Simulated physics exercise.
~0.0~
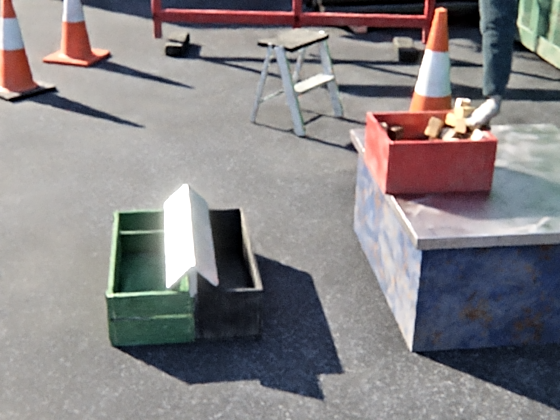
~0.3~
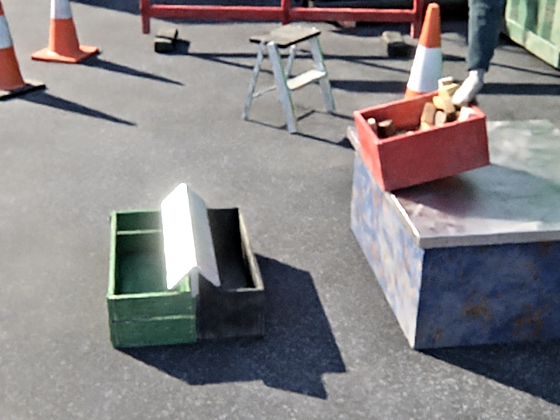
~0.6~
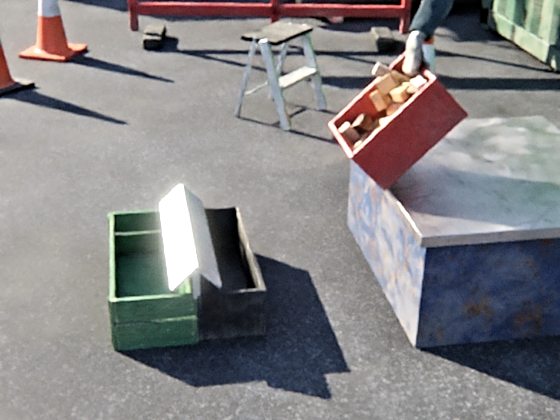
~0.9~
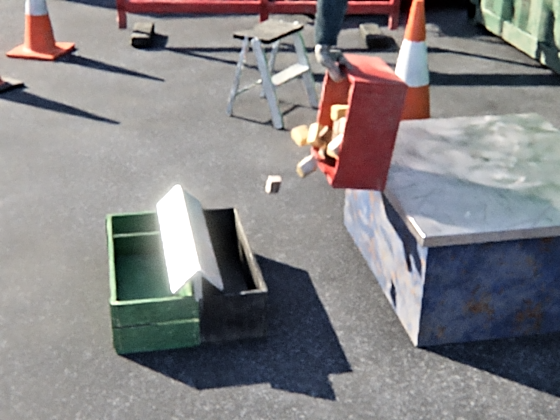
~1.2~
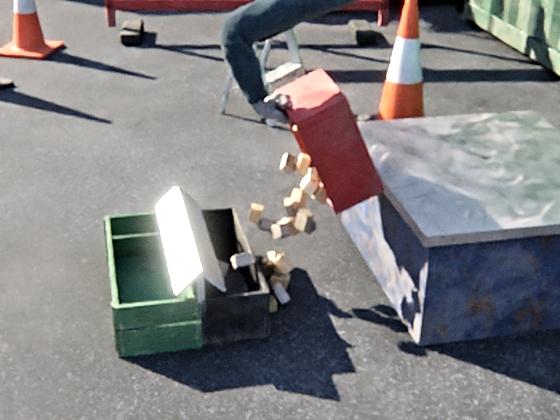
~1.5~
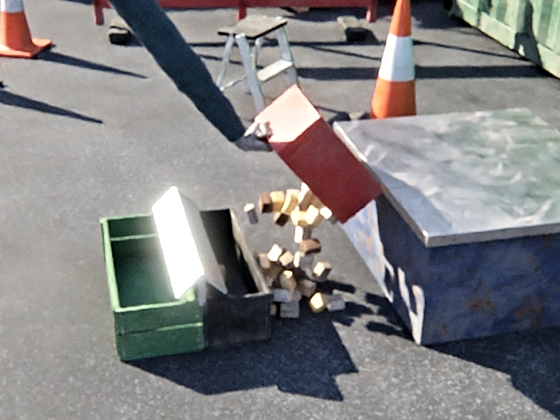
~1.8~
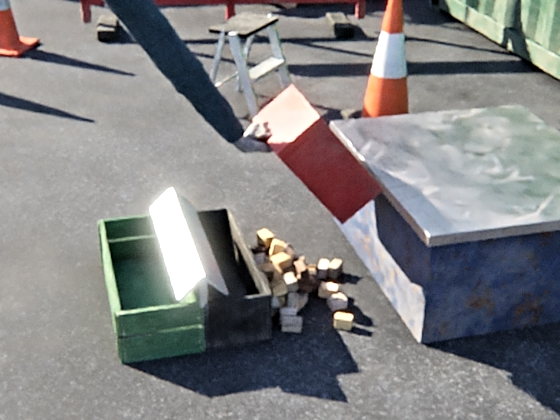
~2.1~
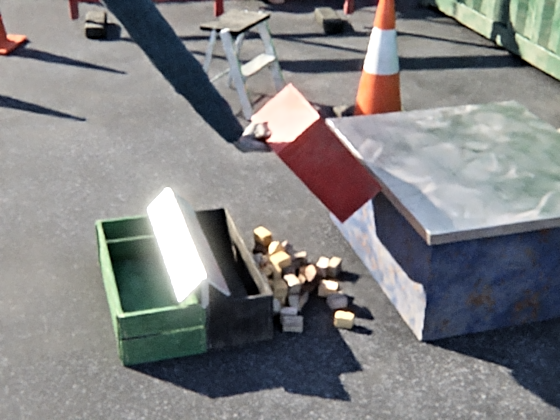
The clip opens on sunlit asphalt, where a red box of wooden blocks sits on a bench to the right of a green tub and a black box divided by a pale, roof-shaped splitter. A hand lifts and tilts the red box leftward over the bench's edge. The first blocks tumble out, then a thick stream follows as an arm swings the box further over. A few drop into the black box, but most hit the ground short of it. The red box stays tipped while the blocks settle in a heap between the black box and the bench.
